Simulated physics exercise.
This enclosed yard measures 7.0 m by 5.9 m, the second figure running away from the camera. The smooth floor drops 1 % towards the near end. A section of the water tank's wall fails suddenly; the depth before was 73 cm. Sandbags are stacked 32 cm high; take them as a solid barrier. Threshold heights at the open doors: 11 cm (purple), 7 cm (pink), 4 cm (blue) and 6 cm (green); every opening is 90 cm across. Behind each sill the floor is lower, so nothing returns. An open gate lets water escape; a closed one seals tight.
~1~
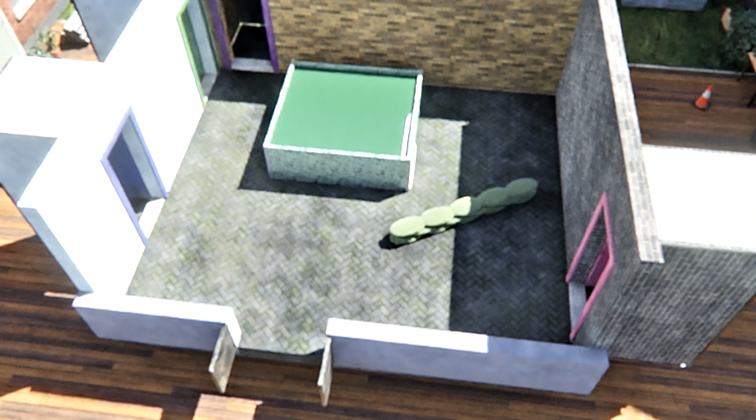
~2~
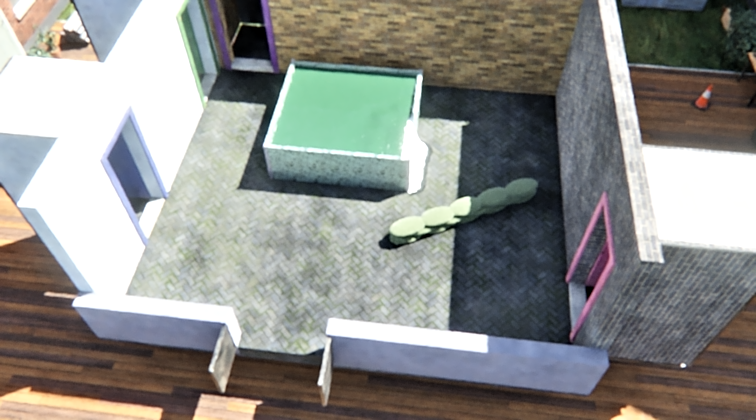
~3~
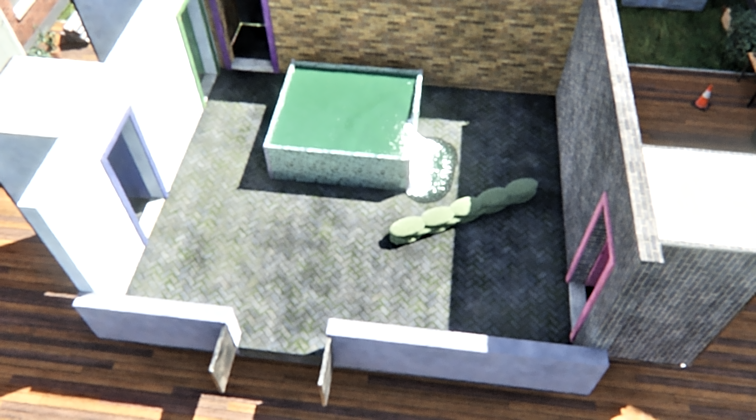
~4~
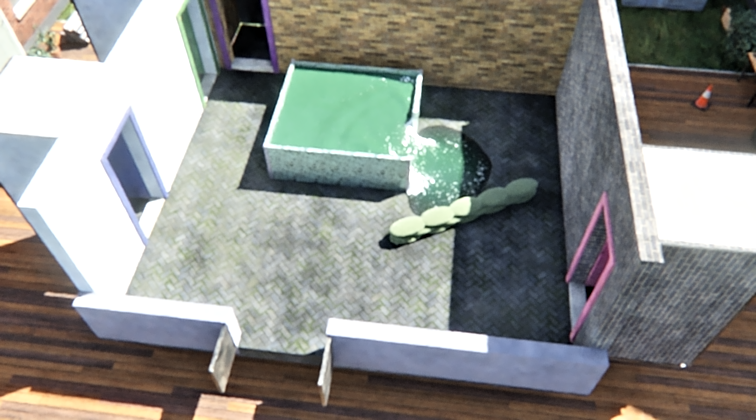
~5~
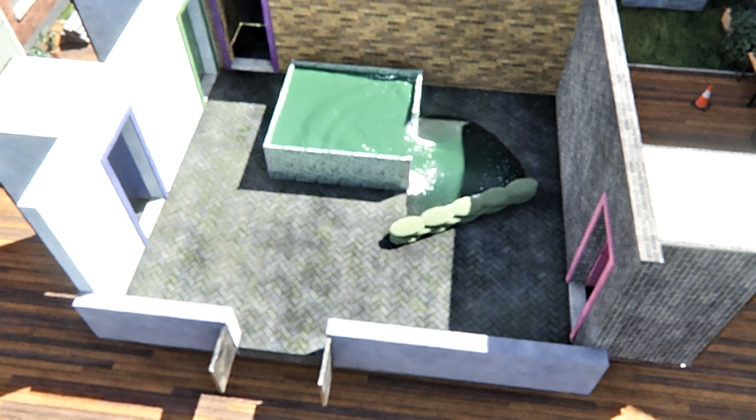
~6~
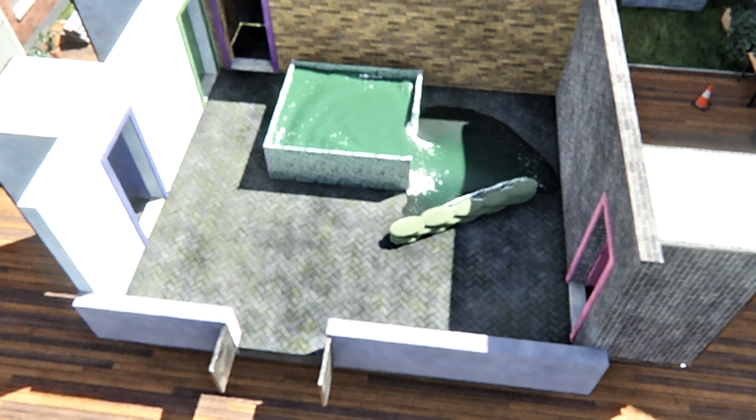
At first, a walled tank of still green water stands whole in a paved yard beside a diagonal row of sandbags. Water then bursts from the tank's right side in white froth, spreads rightward across the paving, and runs along the sandbags' far side towards the right-hand wall.
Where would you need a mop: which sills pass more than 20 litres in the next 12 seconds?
Door by door: At the purple door it stays under the limit; at the pink door it does not reach the limit; at the blue door it passes the limit; at the green door it goes over the limit.
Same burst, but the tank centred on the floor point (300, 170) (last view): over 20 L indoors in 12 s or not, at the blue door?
Against that limit: Blue below.
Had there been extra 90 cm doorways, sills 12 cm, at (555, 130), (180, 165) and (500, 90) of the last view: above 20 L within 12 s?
In turn: Above, not over, over.
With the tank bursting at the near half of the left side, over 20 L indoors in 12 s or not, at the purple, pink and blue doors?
Against that limit: Purple above, pink past it, blue over.
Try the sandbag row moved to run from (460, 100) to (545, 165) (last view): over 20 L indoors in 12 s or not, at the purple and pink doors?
Against that limit: Purple below, pink past it.
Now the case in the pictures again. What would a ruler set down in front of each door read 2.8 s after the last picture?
Depths in cm: Purple 0, pink 4, blue 0, green 0.
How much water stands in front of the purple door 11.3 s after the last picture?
About 6.5 cm.
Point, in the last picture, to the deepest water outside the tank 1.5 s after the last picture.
Around (551, 99).
Then, 0.7 s after the last picture water covers 20 % of the floor and is deepest (48 cm) near (474, 204); purple door not reached, pink door not reached, blue door not reached, green door not reached.
Then, 1.5 s after the last picture water covers 30 % of the floor and is deepest (57 cm) near (551, 99); purple door not reached, pink door 2 cm at the sill, 0 L in, blue door not reached, green door not reached.
Then, 2.8 s after the last picture water covers 50 % of the floor and is deepest (39 cm) near (552, 111); purple door not reached, pink door 4 cm at the sill, 0 L in, blue door not reached, green door not reached.
Then, 6.3 s after the last picture water covers 90 % of the floor and is deepest (24 cm) near (453, 210); purple door 7 cm at the sill, 0 L in, pink door 4 cm at the sill, 1 L in, blue door 8 cm at the sill, 7 L in, green door 16 cm at the sill, 153 L in.
Then, 11.3 s after the last picture water covers 95 % of the floor and is deepest (16 cm) near (453, 210); purple door 6 cm at the sill, 1 L in, pink door 4 cm at the sill, 3 L in, blue door 11 cm at the sill, 111 L in, green door 12 cm at the sill, 301 L in.
